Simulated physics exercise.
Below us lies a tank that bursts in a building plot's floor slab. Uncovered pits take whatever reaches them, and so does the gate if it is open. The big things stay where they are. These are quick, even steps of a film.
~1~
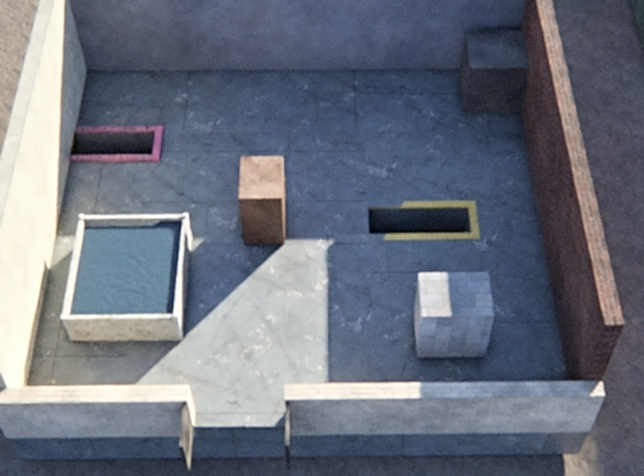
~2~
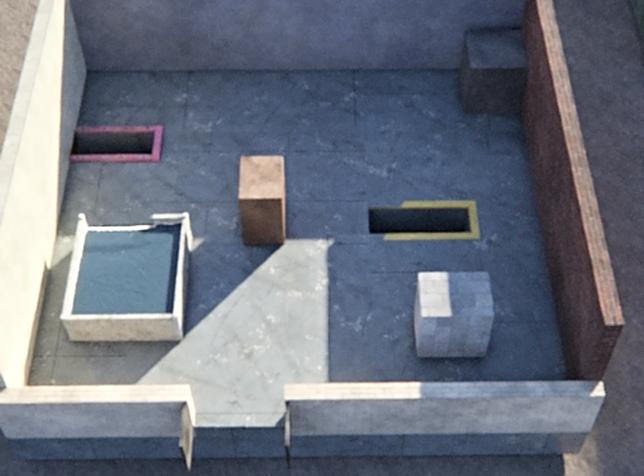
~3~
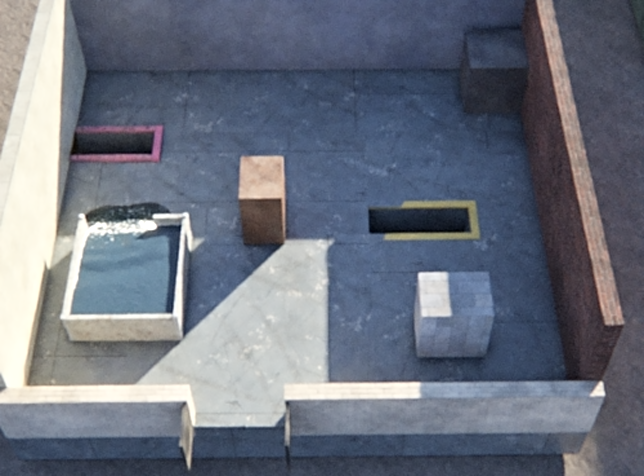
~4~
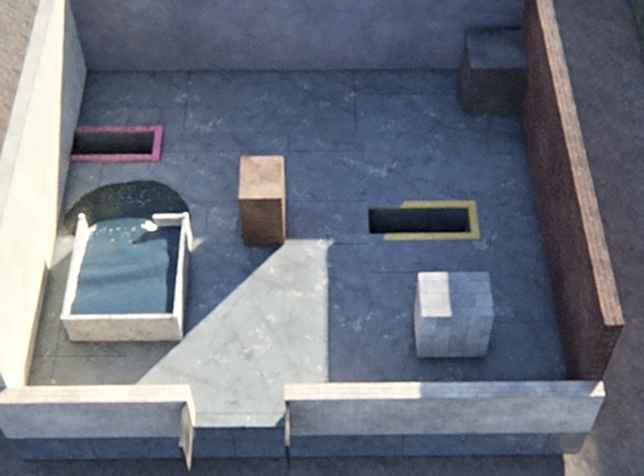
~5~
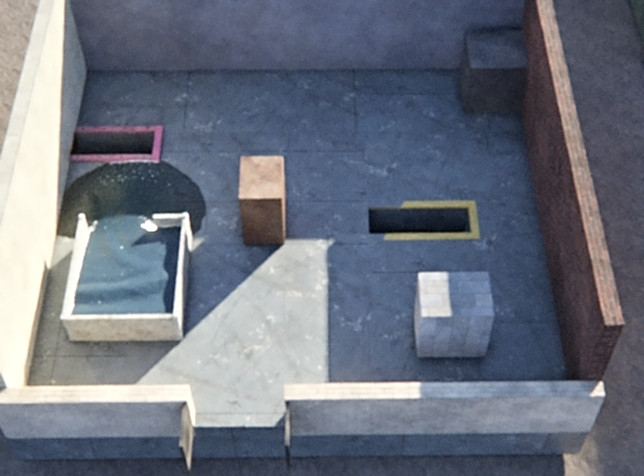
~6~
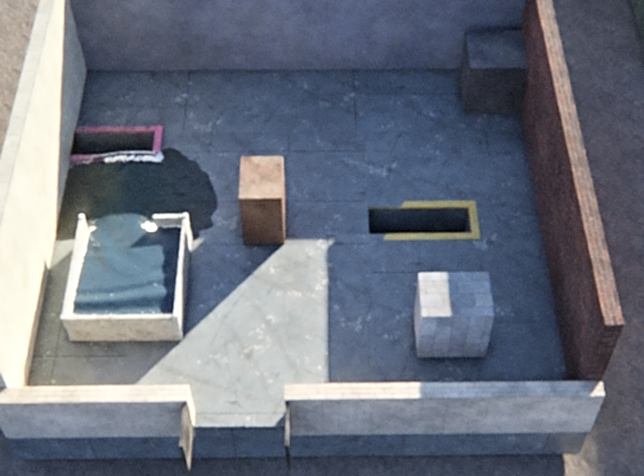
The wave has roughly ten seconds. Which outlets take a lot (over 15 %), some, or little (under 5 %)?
The gate takes under 5 %; the pink pit takes over 15 %; the yellow pit takes under 5 %.
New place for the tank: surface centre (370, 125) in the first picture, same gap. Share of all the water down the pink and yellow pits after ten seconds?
Roughly, in per cent: Pink 8, yellow 12.
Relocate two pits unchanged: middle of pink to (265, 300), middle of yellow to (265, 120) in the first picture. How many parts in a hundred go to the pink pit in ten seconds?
Per cent: Pink 0.
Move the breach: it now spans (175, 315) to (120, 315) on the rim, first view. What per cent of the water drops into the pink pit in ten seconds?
Roughly, in per cent: Pink 6.
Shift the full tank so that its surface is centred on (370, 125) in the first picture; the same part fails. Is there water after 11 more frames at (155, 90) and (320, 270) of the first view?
In that order: Flooded, dry.
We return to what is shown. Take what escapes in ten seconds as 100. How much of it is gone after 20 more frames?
Some 80 per cent.
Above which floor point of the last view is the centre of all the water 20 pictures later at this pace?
I would point to (159, 217).
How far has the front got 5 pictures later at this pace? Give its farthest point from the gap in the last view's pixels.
Roughly at (204, 96).
A moment on, water covers 10 % of the floor; the gate 0 %, the pink pit 8 %, the yellow pit 0 %.
Next, water covers 15 % of the floor; the gate 0 %, the pink pit 21 %, the yellow pit 0 %.
Then, water covers 20 % of the floor; the gate 0 %, the pink pit 33 %, the yellow pit 0 %.
Later, water covers 35 % of the floor; the gate 0 %, the pink pit 40 %, the yellow pit 0 %.
In the end, water covers 50 % of the floor; the gate 0 %, the pink pit 41 %, the yellow pit 1 %.
